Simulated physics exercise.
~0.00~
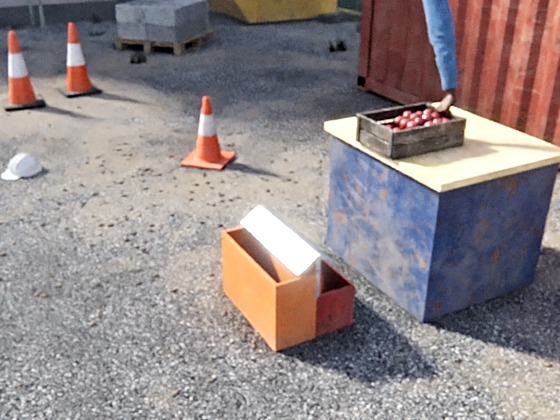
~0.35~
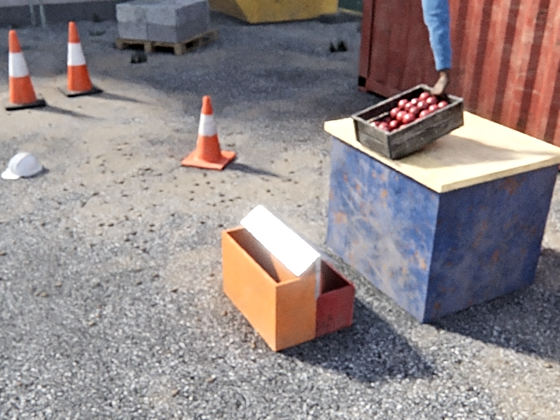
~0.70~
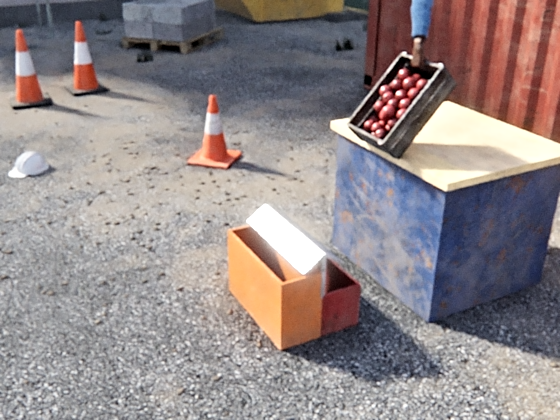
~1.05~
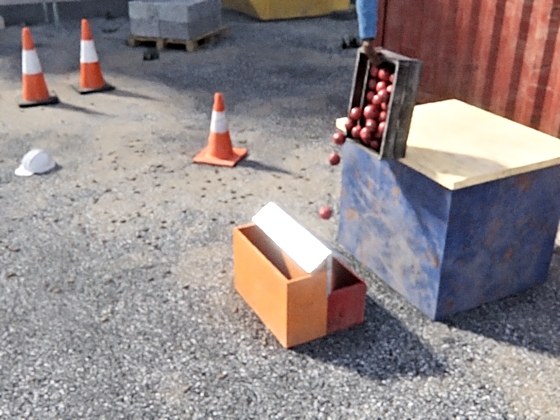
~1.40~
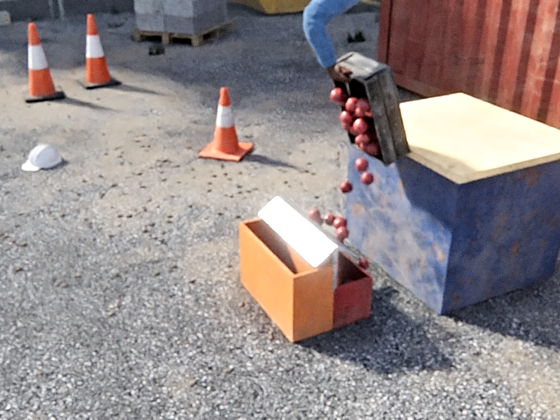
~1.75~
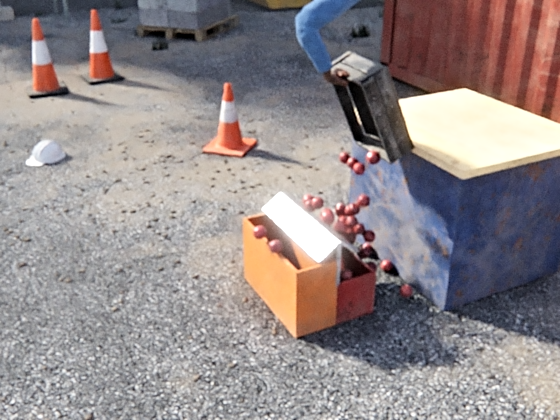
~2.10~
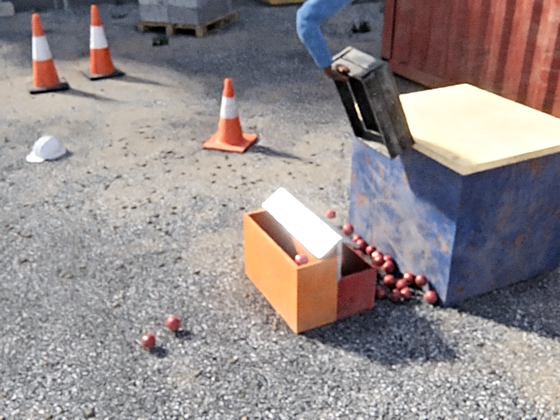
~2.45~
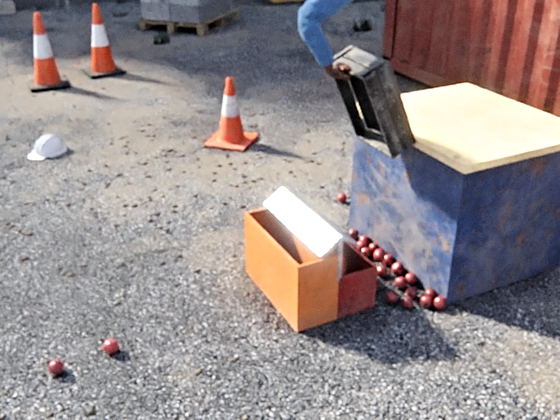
Blue-sleeved arm tipping a dark crate of red apples off a bench, most piling beside two boxes, two rolling away left.
